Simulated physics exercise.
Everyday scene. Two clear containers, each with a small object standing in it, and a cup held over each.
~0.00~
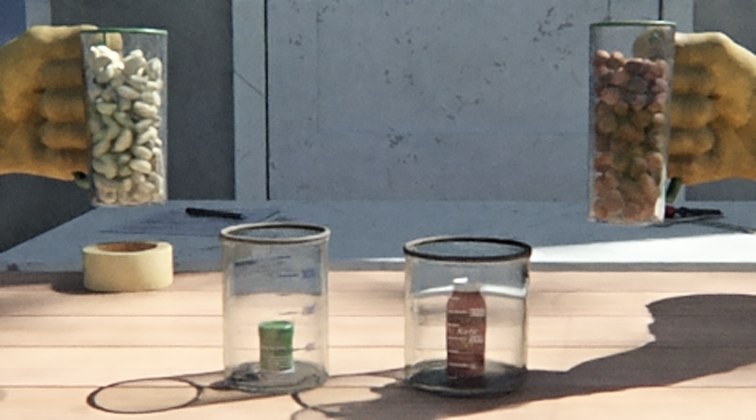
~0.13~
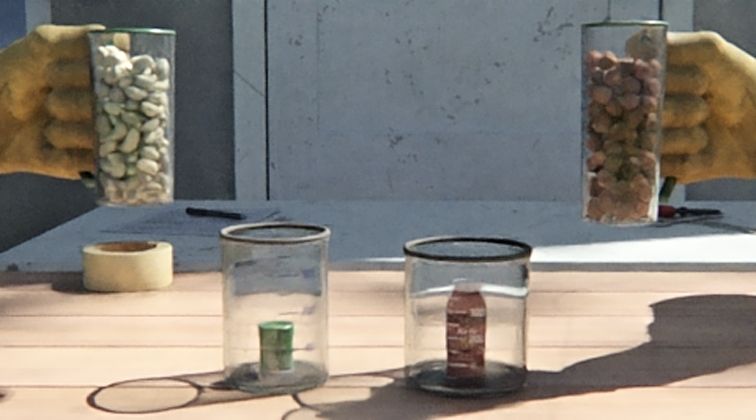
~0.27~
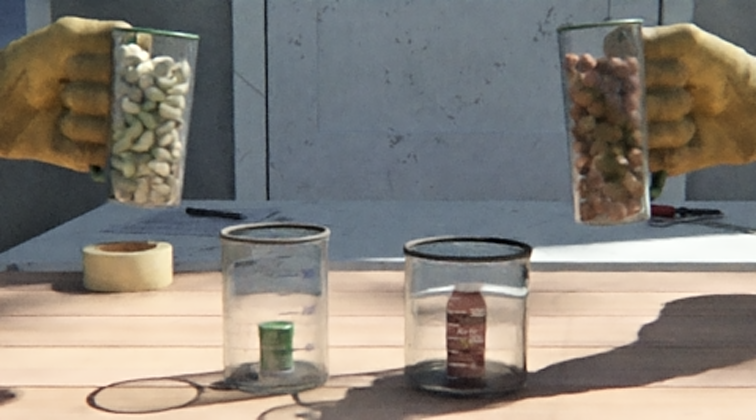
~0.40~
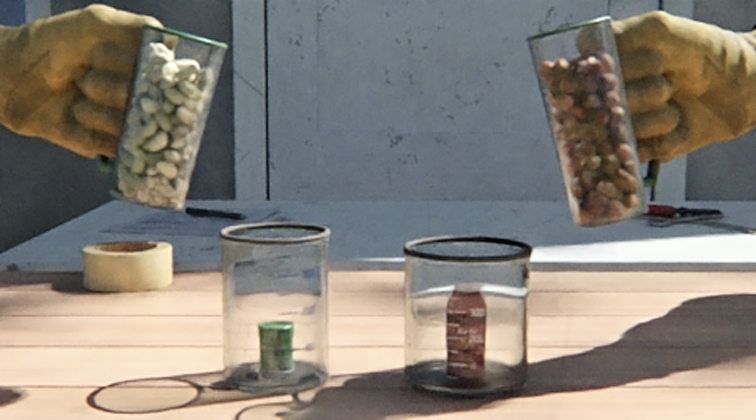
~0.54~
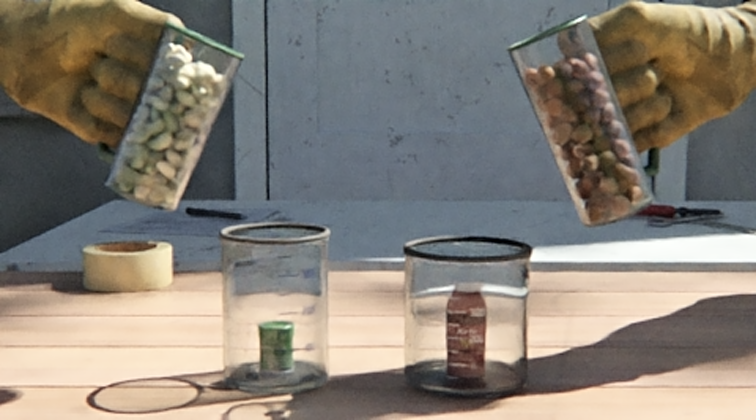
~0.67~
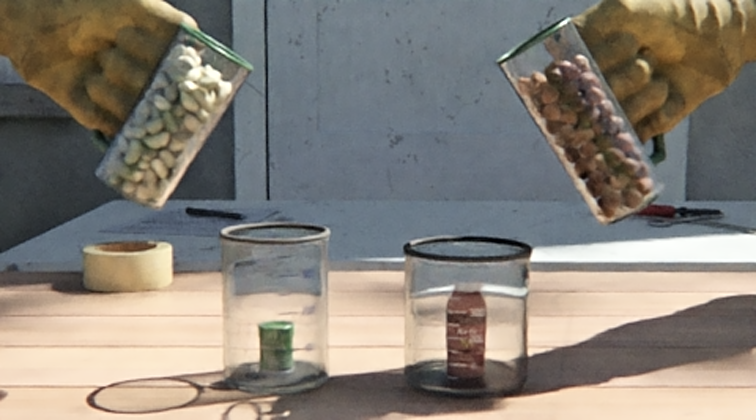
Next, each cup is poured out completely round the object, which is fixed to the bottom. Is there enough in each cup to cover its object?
Outcome: Left thing: Not visible, right thing: Visible.
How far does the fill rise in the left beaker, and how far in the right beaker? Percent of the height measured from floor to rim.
Estimates: Left some 60; right some 55.
After 1.34 s, left beaker empty, all of its cupful still in the cup; right beaker empty, all of its cupful still in the cup.
After 1.93 s, left beaker nearly empty, most of its cupful still in the cup; right beaker nearly empty, most of its cupful still in the cup.
After 2.43 s, left beaker half full, none of its cupful still in the cup; right beaker half full, none of its cupful still in the cup.
At rest (2.7 s), left beaker two thirds full (surface near (276, 289)), nothing beside it; right beaker half full (surface near (467, 306)), nothing beside it; the left thing is covered; the right thing is still showing.
